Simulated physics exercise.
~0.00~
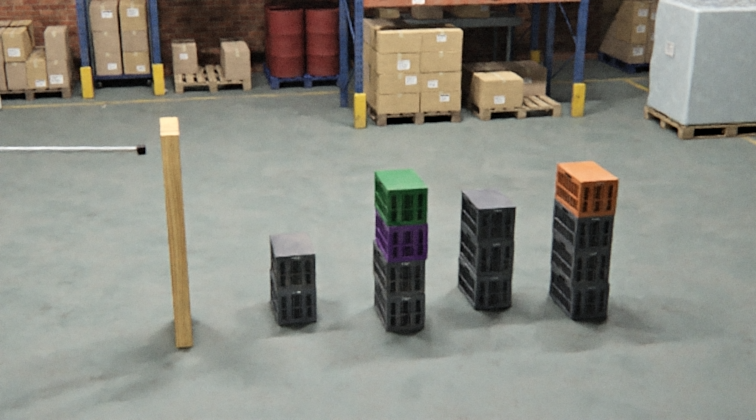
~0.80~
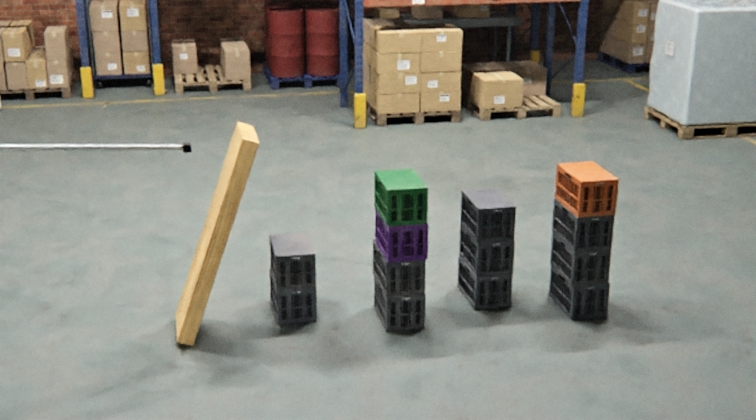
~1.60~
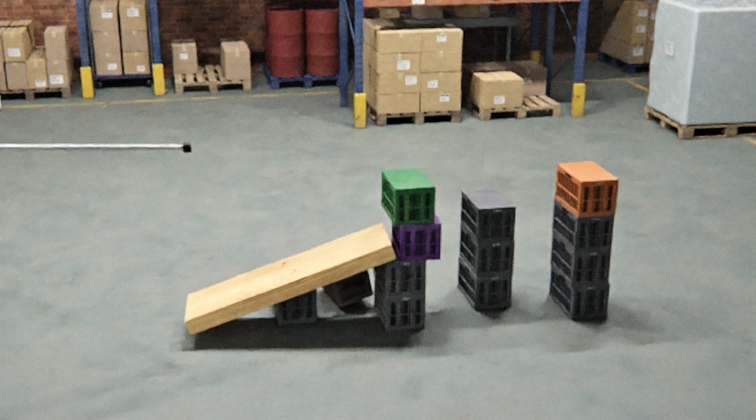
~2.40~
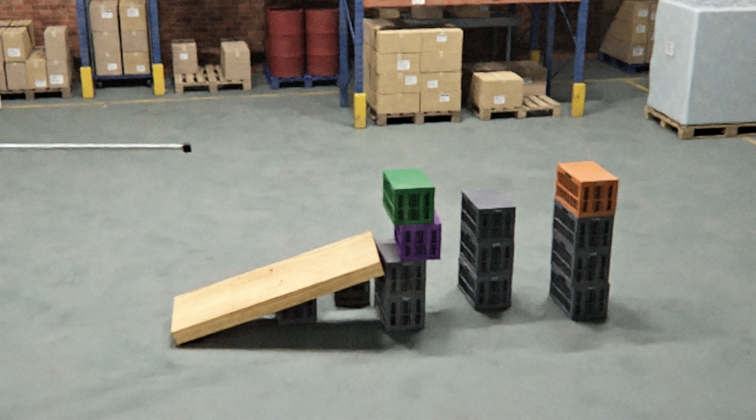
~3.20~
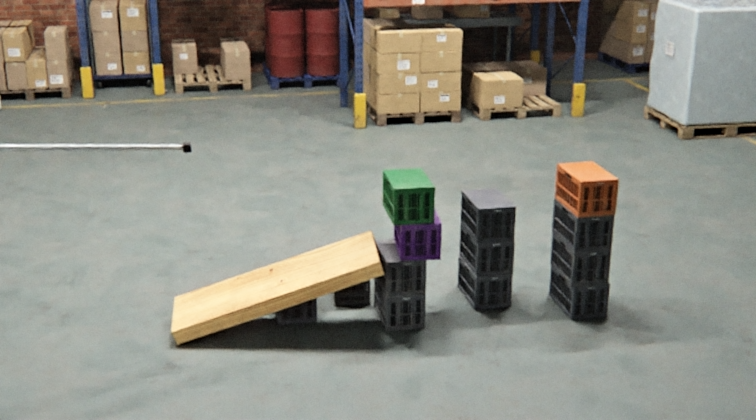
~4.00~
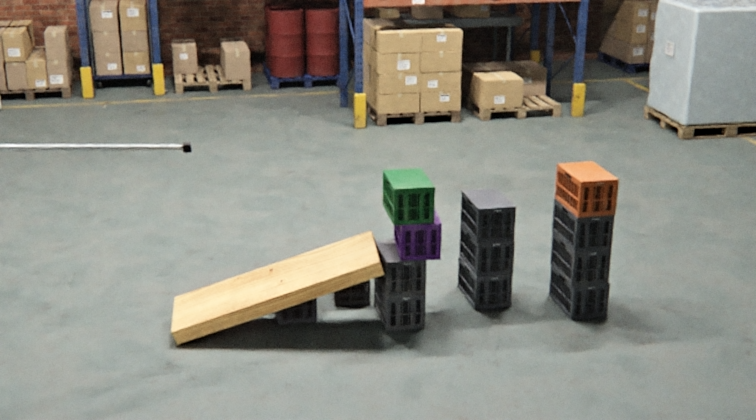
A tall wooden board stands upright at the left of a warehouse floor, seen from slightly above by a still camera, with a thin pole beside its top. To its right are four stacks of dark crates, one topped by green and purple crates and the far right one by an orange crate. The pole moves right and the board tips toward the stacks. It knocks the top crate off the shortest stack and strikes the next one, shifting the purple and green crates slightly right. The board slides back a little and rests slanting, with the coloured crates still up.
